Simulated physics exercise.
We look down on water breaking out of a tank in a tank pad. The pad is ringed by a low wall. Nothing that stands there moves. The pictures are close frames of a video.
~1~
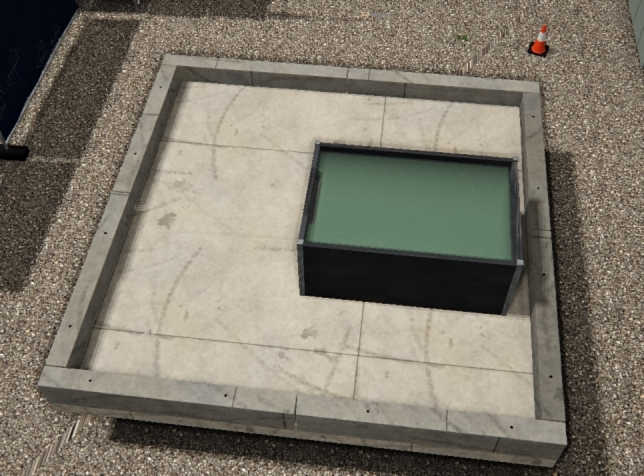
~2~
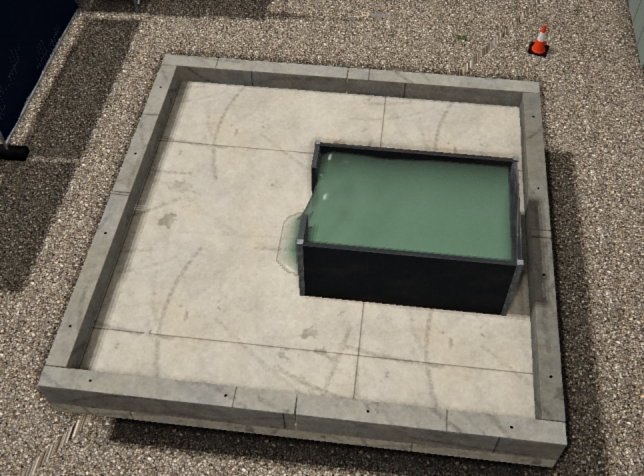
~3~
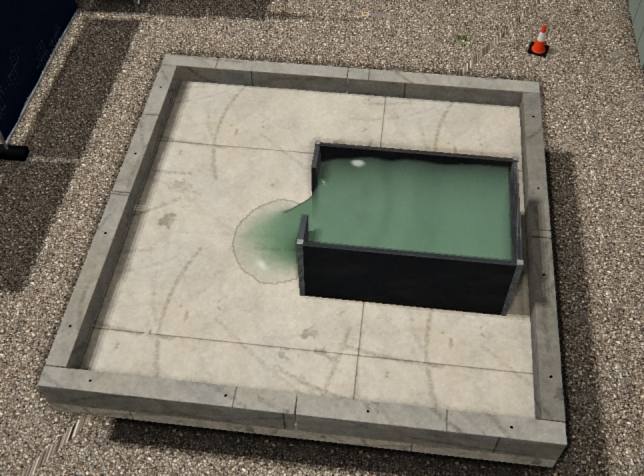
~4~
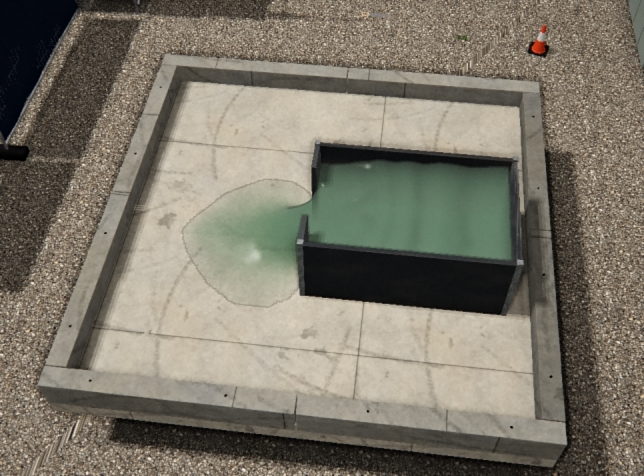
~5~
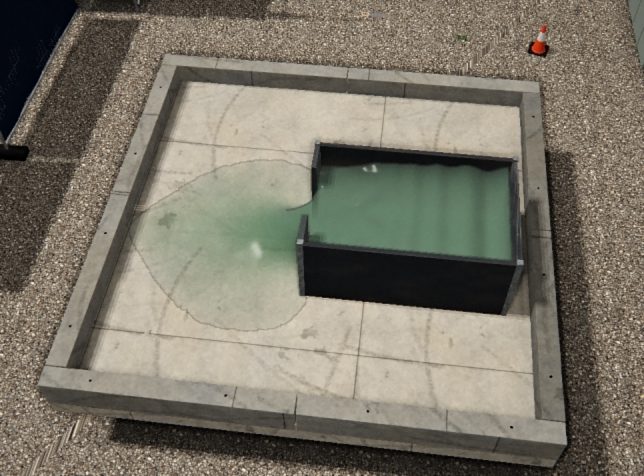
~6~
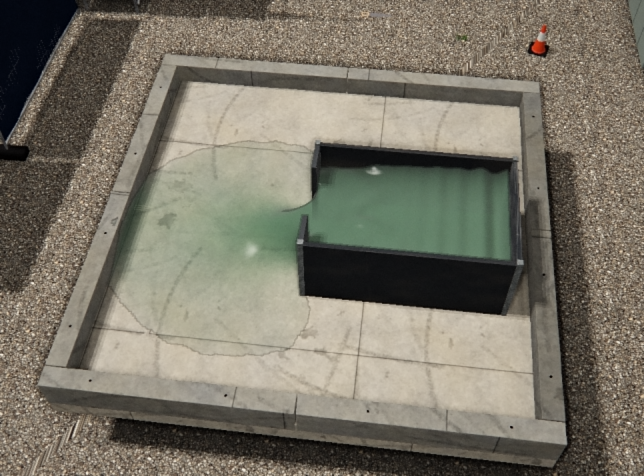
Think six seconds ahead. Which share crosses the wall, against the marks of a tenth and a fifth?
It loses less than a tenth.
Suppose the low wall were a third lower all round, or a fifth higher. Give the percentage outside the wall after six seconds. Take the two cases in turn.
Near 18 and 2 in a hundred.
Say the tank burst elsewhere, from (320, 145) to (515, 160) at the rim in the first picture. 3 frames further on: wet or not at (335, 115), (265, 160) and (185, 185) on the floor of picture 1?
One after the other: Awash, under water, free of water.
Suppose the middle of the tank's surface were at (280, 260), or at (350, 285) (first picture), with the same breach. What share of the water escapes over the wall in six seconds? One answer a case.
About 18 and 10 per cent.
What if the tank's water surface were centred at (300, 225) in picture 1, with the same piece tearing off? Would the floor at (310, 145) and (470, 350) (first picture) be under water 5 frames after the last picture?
As listed: Dry, dry.
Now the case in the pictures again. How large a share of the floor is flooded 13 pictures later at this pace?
I make it 45 per cent.
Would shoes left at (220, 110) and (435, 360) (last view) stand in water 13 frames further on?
One after the other: Flooded, no water.
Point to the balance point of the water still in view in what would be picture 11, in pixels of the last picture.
Near (327, 248).
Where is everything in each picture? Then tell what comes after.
In the first picture, the water tank at (412, 204) is whole and still.
In the second picture, the front is at (292, 267), out from the gap at (313, 228).
In the third picture, water pours out at (313, 227) and has run to (240, 250).
In the fourth picture, water pours out at (313, 229) and has run to (189, 238).
In the fifth picture, the front is at (137, 233), out from the gap at (313, 229).
In the sixth picture, the front is at (112, 275), out from the gap at (313, 228).
A moment on, water covers 40 % of the floor; the low wall has let 0 % over.
Next, water covers 40 % of the floor; the low wall has let 1 % over.
Then, water covers 45 % of the floor; the low wall has let 4 % over.
Later, water covers 85 % of the floor; the low wall has let 5 % over.
In the end, water covers 85 % of the floor; the low wall has let 5 % over.
